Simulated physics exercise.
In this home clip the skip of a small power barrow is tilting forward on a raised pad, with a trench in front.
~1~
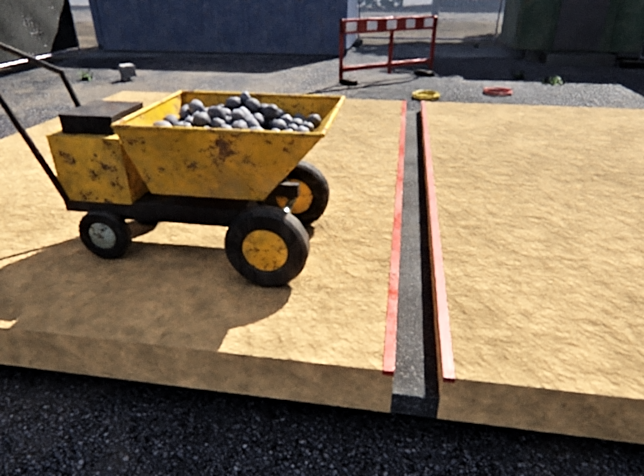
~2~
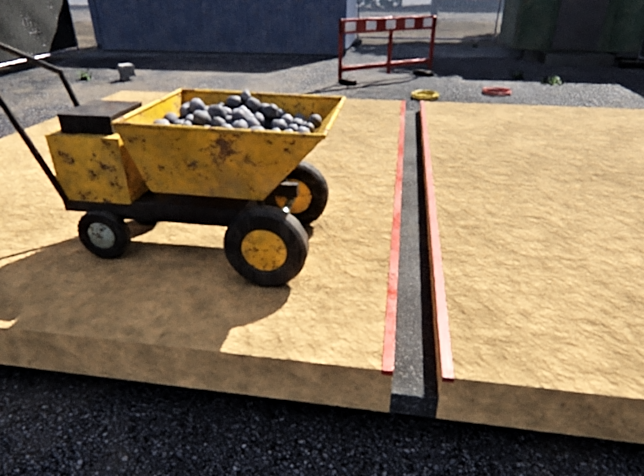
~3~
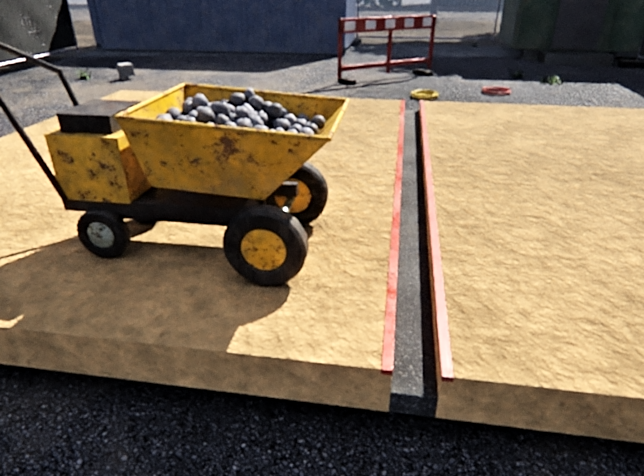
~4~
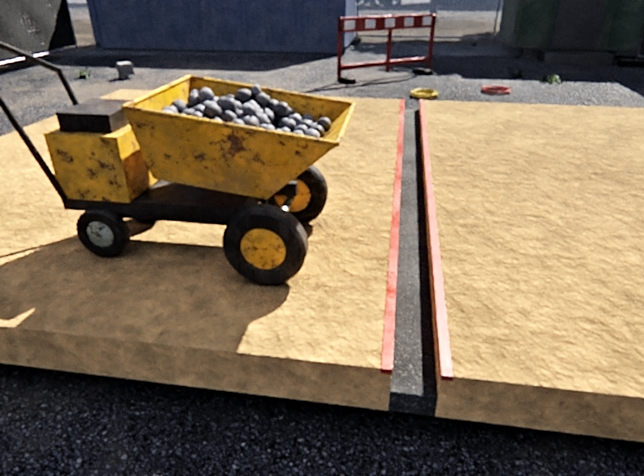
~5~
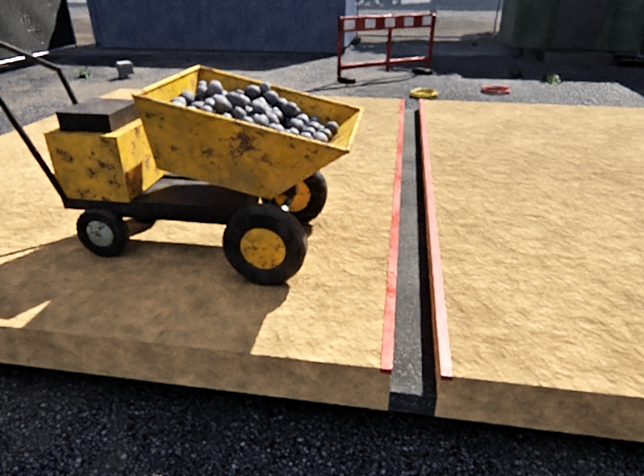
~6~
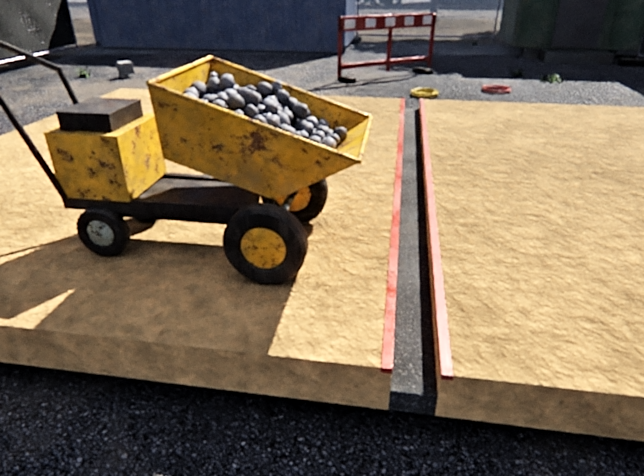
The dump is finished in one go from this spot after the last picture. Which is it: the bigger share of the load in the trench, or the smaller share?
The trench will hold a lesser part of the load.
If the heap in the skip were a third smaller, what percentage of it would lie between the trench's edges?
That works out at around 40 percent.
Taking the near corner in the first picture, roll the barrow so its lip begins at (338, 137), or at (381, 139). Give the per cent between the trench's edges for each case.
Some 30 in a hundred, then some 0 in a hundred.
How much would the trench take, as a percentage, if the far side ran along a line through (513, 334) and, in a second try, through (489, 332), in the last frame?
The first try lands around 80 %, the second around 60 %.
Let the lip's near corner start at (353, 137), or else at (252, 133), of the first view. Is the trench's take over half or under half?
Position 1 falls short of half; position 2 falls short of half.
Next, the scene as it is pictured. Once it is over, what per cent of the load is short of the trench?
Result: Some 0 % of the load.
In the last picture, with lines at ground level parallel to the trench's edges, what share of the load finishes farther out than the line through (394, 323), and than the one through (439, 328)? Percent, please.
The first comes to 60 per cent, the second to 30 per cent.
Soon, skip tipped steeply; all in the skip.
A while on, skip tipped right over; most in the skip; about a quarter in or heaped over the trench; a stray few beyond it; a stray few falling.
Towards the end, skip tipped right over; about a third in the skip; a stray few short of the trench; about a third in or heaped over the trench; about a third beyond it.
Finally, skip tipped right over; about a third in the skip; a stray few short of the trench; about a third in or heaped over the trench; about a third beyond it.
